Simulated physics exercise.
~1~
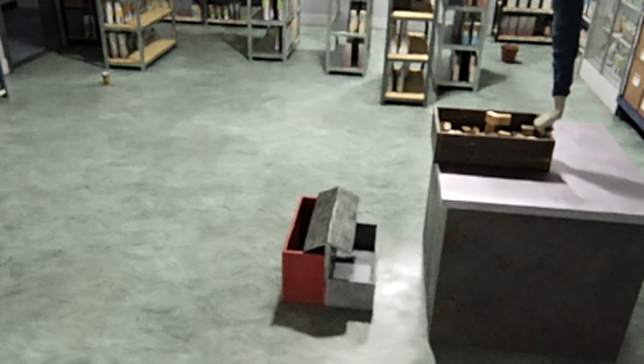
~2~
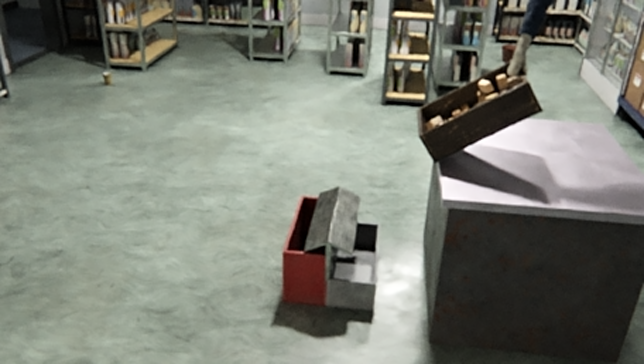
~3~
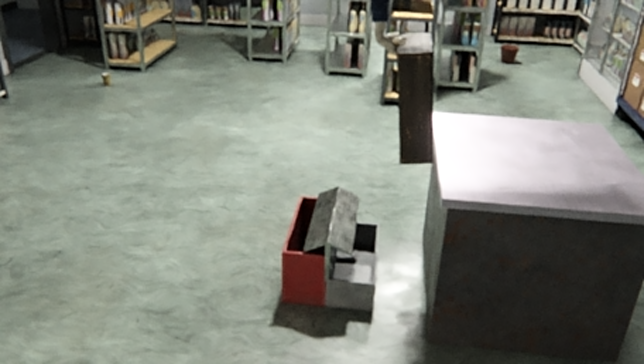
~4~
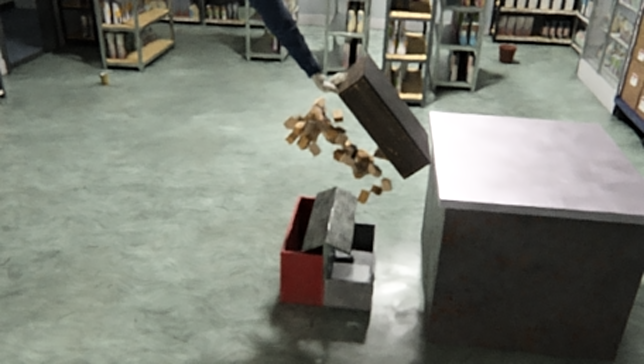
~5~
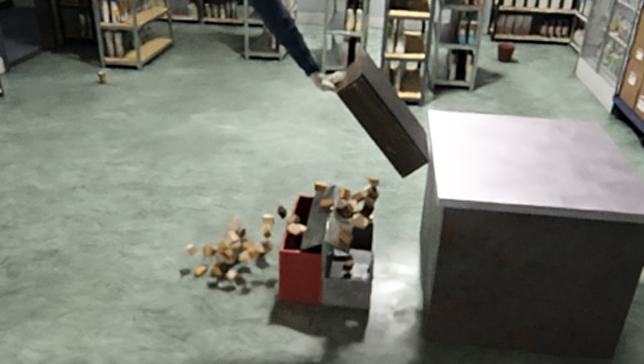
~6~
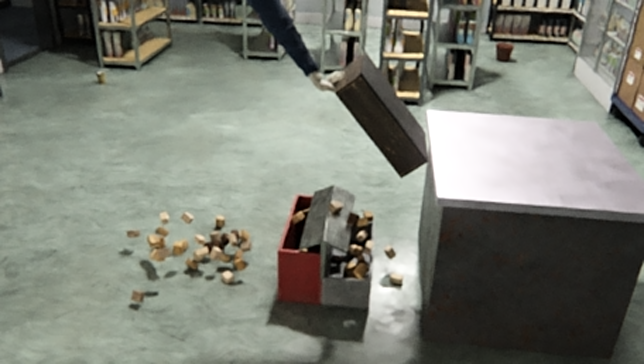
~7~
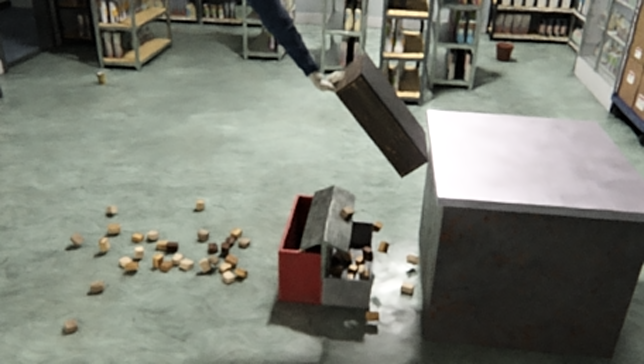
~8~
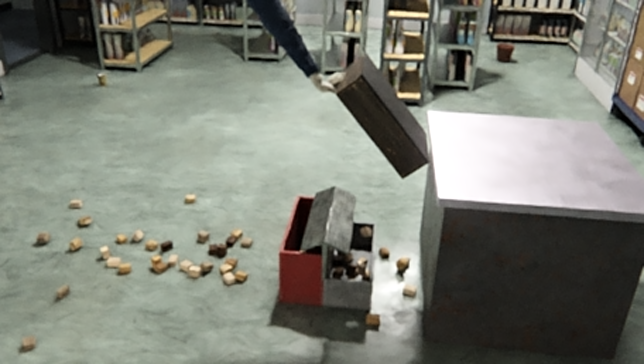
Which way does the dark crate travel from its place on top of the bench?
It moves to the left, going past the edge of the bench as it tips over.
